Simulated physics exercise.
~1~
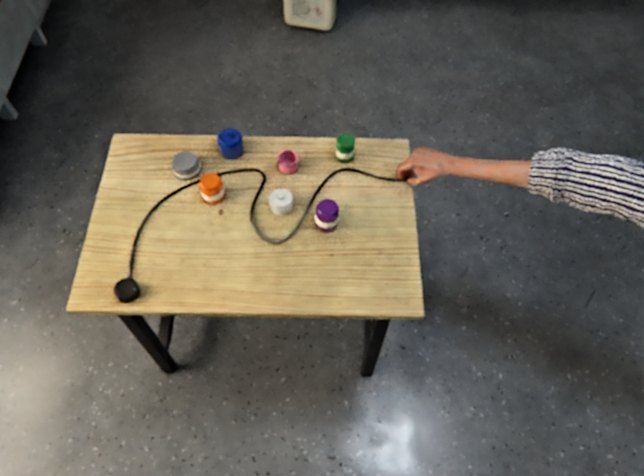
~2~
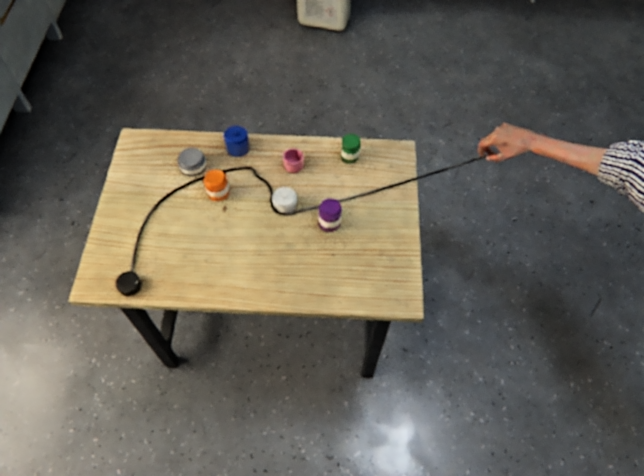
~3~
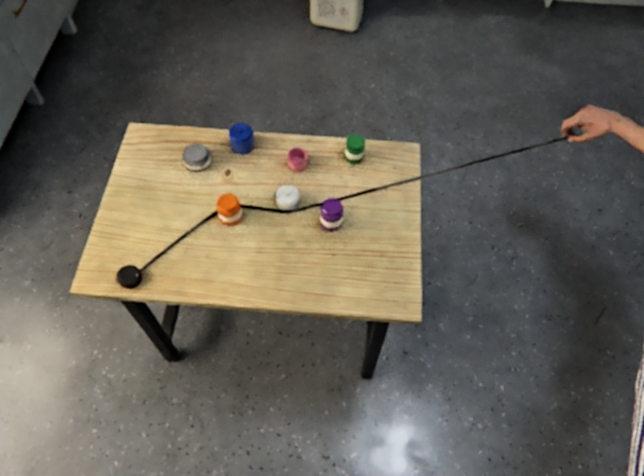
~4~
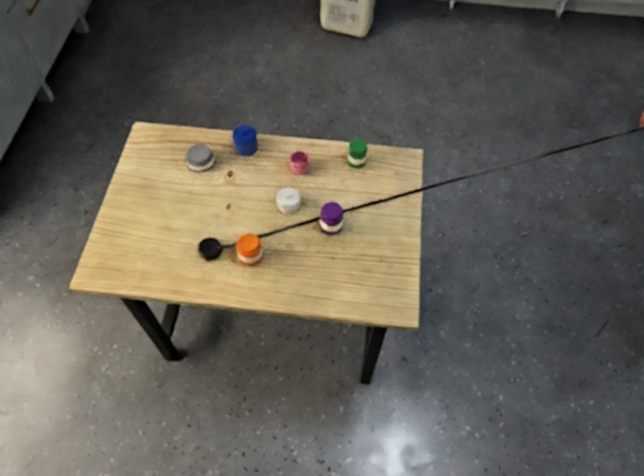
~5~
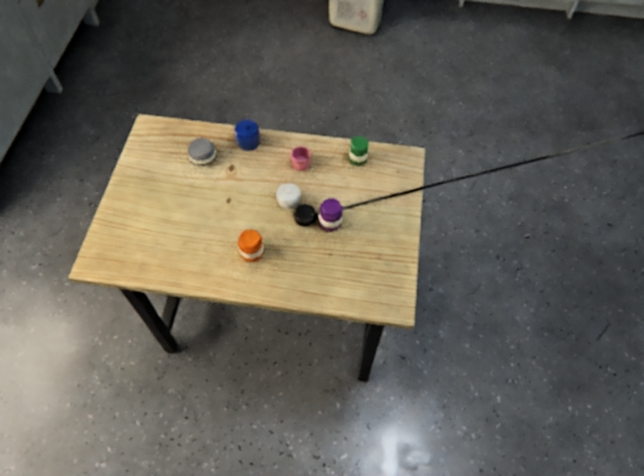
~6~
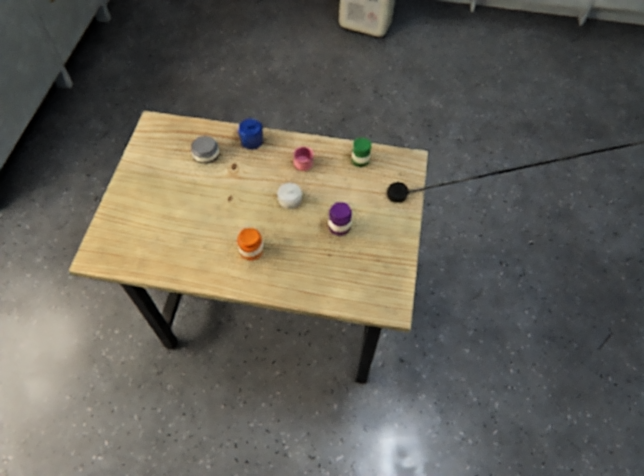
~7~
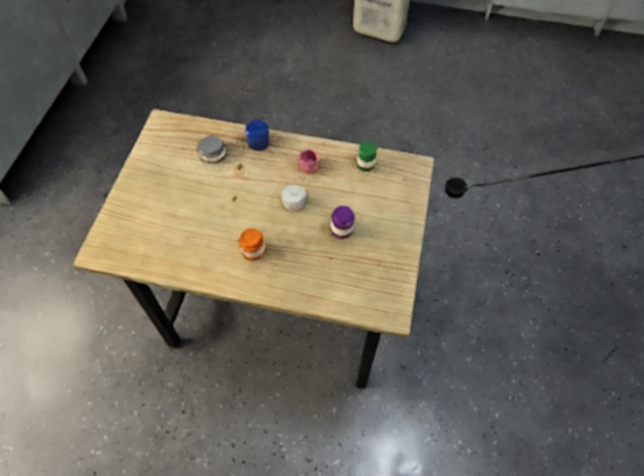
In this clip, a hand pulls a black cord rightwards across a wooden table of small colored containers, straightening it and dragging the orange jar towards the front before the attached black puck slides past the purple jar, nudging it slightly, and leaves the table's right edge.
